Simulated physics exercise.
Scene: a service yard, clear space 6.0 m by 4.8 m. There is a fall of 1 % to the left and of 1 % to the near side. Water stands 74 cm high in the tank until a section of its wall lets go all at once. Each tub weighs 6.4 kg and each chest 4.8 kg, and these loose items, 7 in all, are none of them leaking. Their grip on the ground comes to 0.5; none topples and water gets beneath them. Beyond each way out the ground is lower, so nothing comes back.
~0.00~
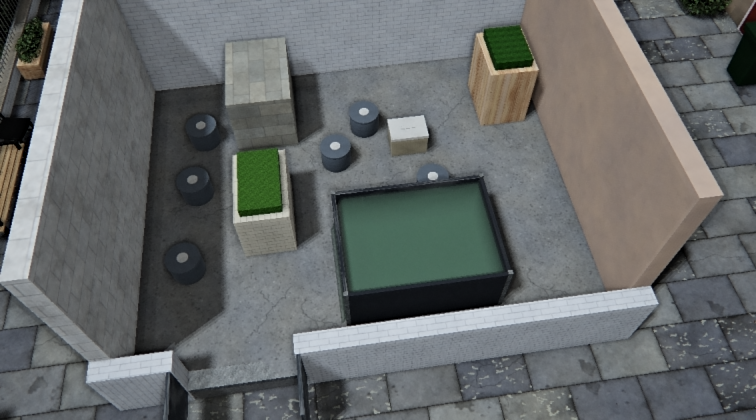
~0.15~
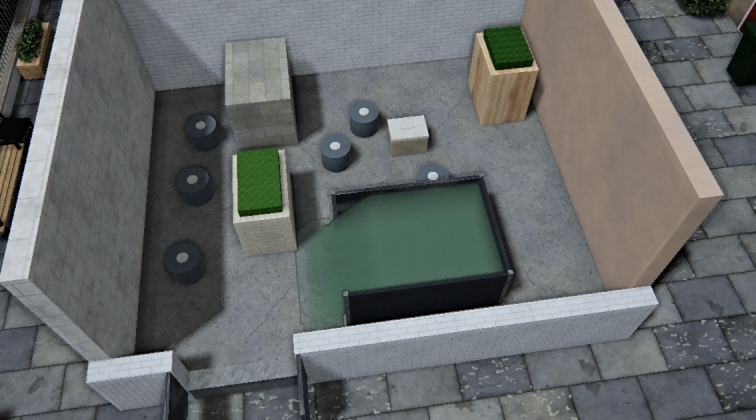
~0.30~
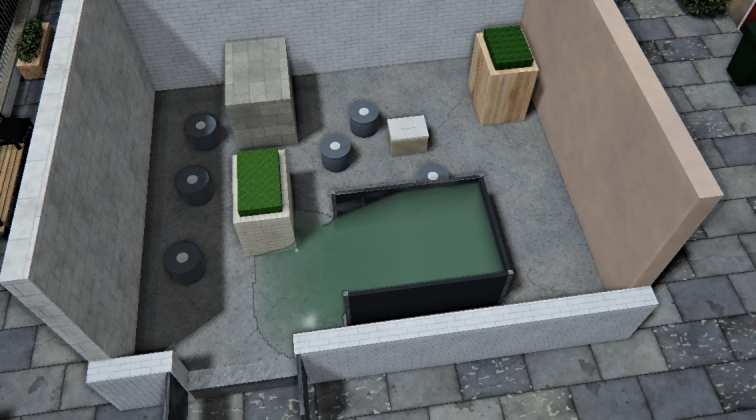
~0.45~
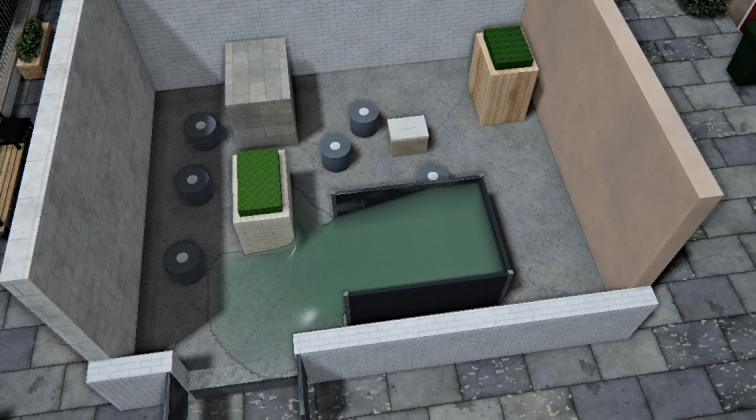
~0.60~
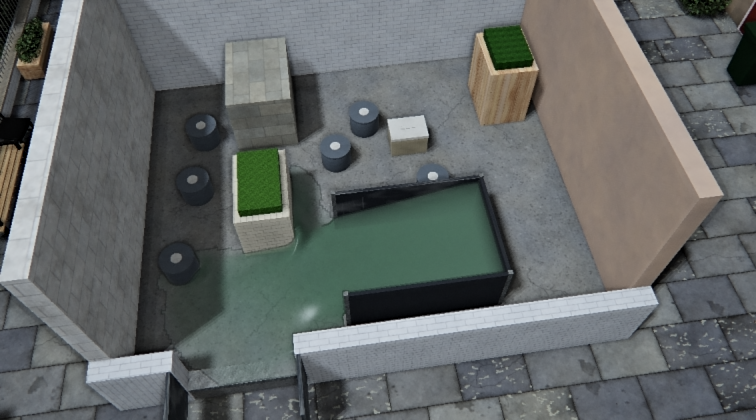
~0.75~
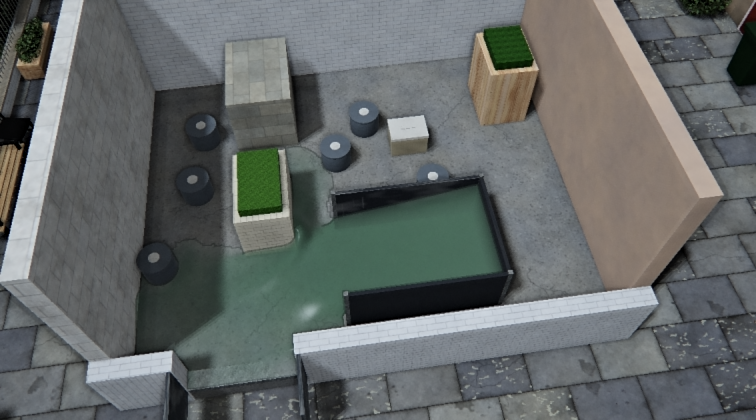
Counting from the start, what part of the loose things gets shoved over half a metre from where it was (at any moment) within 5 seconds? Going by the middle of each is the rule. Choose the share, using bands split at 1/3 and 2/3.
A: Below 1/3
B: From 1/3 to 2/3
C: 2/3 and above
2/3 and above (C).
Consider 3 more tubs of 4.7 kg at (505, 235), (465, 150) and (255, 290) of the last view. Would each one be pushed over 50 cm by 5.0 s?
Check, in order - not exceeded, not exceeded, exceeded.
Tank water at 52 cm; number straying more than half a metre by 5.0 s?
Count under that change: 4.
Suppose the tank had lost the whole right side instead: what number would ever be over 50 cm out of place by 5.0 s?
The answer would then be 3.
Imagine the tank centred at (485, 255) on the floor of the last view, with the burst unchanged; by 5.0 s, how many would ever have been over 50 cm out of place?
Then 4 of them would.
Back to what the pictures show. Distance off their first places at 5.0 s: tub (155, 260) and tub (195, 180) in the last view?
The first ends 250 centimetres from its start and the second 250 centimetres.
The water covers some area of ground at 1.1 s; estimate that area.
Some 9.5 m2.
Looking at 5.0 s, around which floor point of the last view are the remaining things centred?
I'd say about (351, 134) in the last view.
After 1.1 s 0 of 7 are over 50 cm from their spots; 1 afloat.
After 2.2 s 2 of 7 are over 50 cm from their spots; 2 afloat.
After 3.5 s 5 of 7 are over 50 cm from their spots; 3 afloat.
After 5.0 s 5 of 7 are over 50 cm from their spots, and 5 have been at some point; 2 afloat.
